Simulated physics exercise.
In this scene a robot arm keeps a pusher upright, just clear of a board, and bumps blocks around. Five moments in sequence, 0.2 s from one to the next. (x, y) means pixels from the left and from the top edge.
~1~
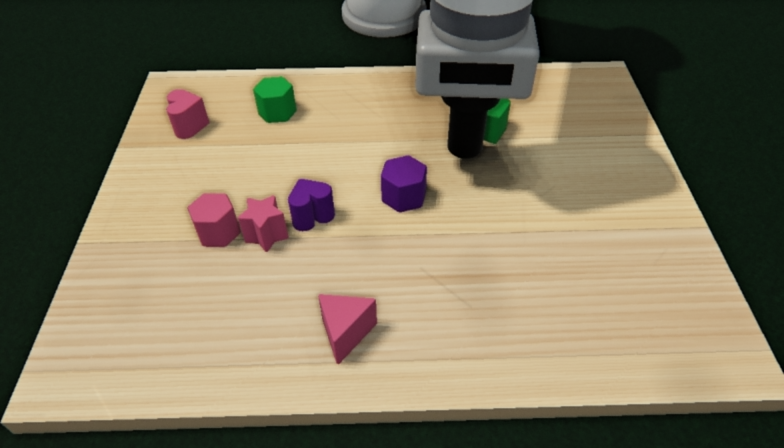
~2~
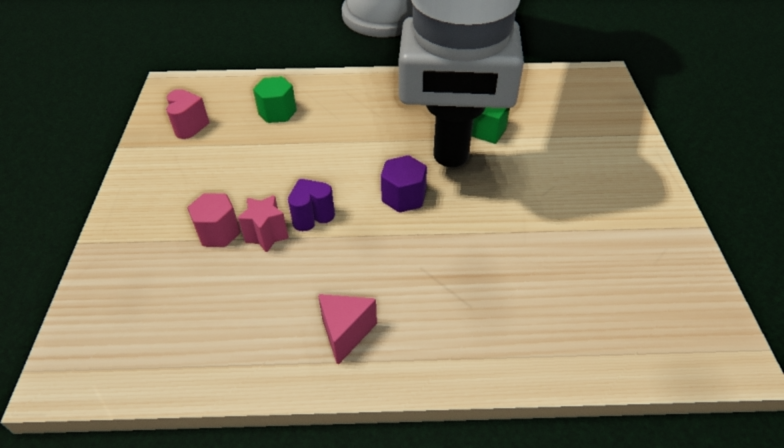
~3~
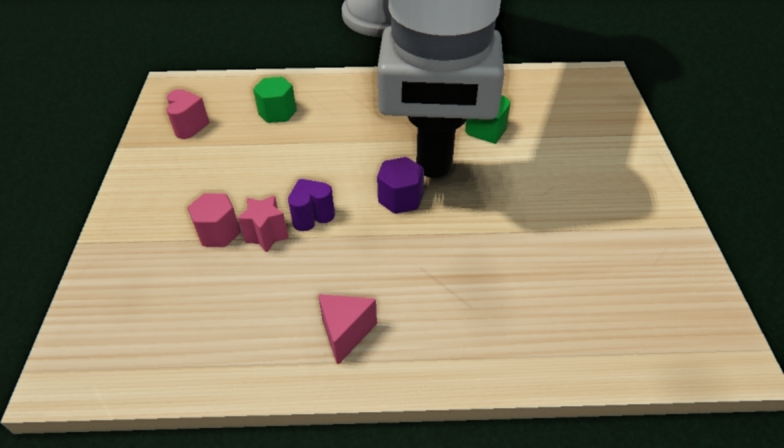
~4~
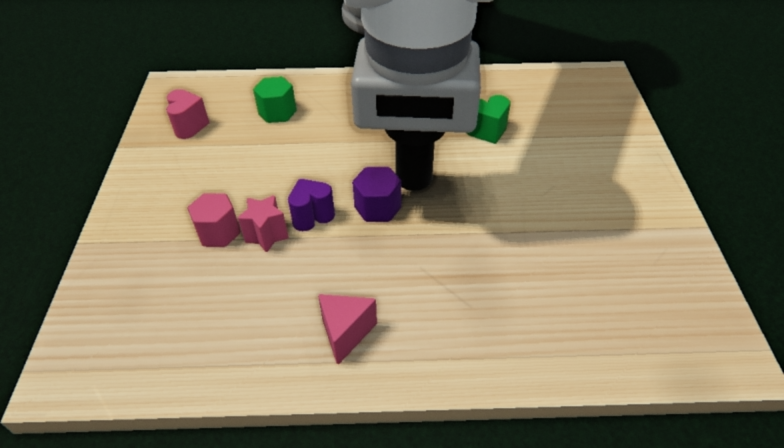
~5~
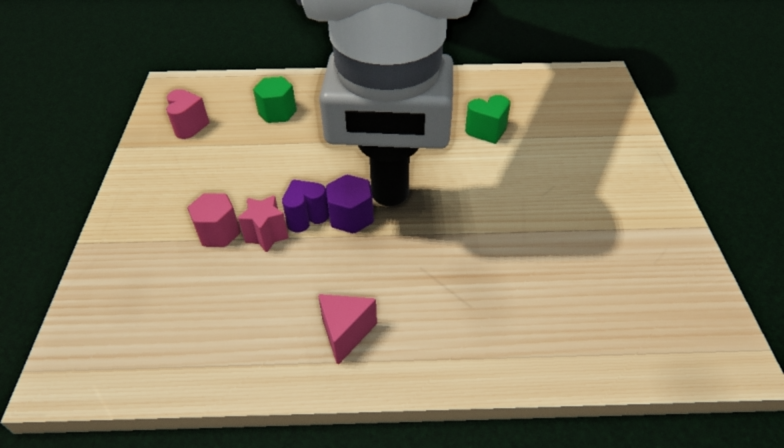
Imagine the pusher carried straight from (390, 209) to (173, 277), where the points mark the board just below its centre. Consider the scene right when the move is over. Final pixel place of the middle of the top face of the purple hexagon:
It is at (254, 191).
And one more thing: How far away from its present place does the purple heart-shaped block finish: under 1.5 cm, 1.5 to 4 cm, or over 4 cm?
The shift is above 4 cm.
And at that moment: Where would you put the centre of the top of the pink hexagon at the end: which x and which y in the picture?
Its top middle is near (138, 212).
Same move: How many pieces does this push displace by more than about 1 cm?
Three or more.
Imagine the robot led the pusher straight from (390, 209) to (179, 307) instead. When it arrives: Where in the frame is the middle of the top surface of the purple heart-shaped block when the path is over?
If I read the scene right, the answer is (249, 175).
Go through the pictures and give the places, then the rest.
The first frame shows pusher's lower end at (465, 149); pink hexagon at (210, 206); pink star-shaped block at (260, 209); purple heart-shaped block at (308, 191); purple hexagon at (404, 170).
The second frame shows pusher at (451, 157); blocks still.
The third frame shows pusher at (434, 168); purple hexagon at (401, 171).
The fourth frame shows pusher at (414, 180); purple hexagon at (377, 180).
The fifth frame shows pusher at (390, 195); pink hexagon at (210, 206); pink star-shaped block at (260, 209); purple heart-shaped block at (302, 191); purple hexagon at (349, 190).
On the path given first. One third of the way, pusher at (319, 216); pink hexagon at (196, 210), turned 15° clockwise; pink star-shaped block at (239, 215), turned 35° anticlockwise; purple heart-shaped block at (243, 181), turned 60° anticlockwise; purple hexagon at (280, 189), turned 75° clockwise.
Two thirds of the way, pusher at (246, 238); pink hexagon at (173, 212), turned 65° clockwise; pink star-shaped block at (206, 226), turned 45° anticlockwise; purple heart-shaped block at (226, 168), turned 65° anticlockwise; purple hexagon at (254, 191).
At the end, pusher at (167, 263); pink hexagon at (138, 212), turned 155° clockwise; pink star-shaped block at (125, 248), turned 40° anticlockwise; purple heart-shaped block at (226, 168), turned 65° anticlockwise; purple hexagon at (254, 191), turned 135° clockwise.
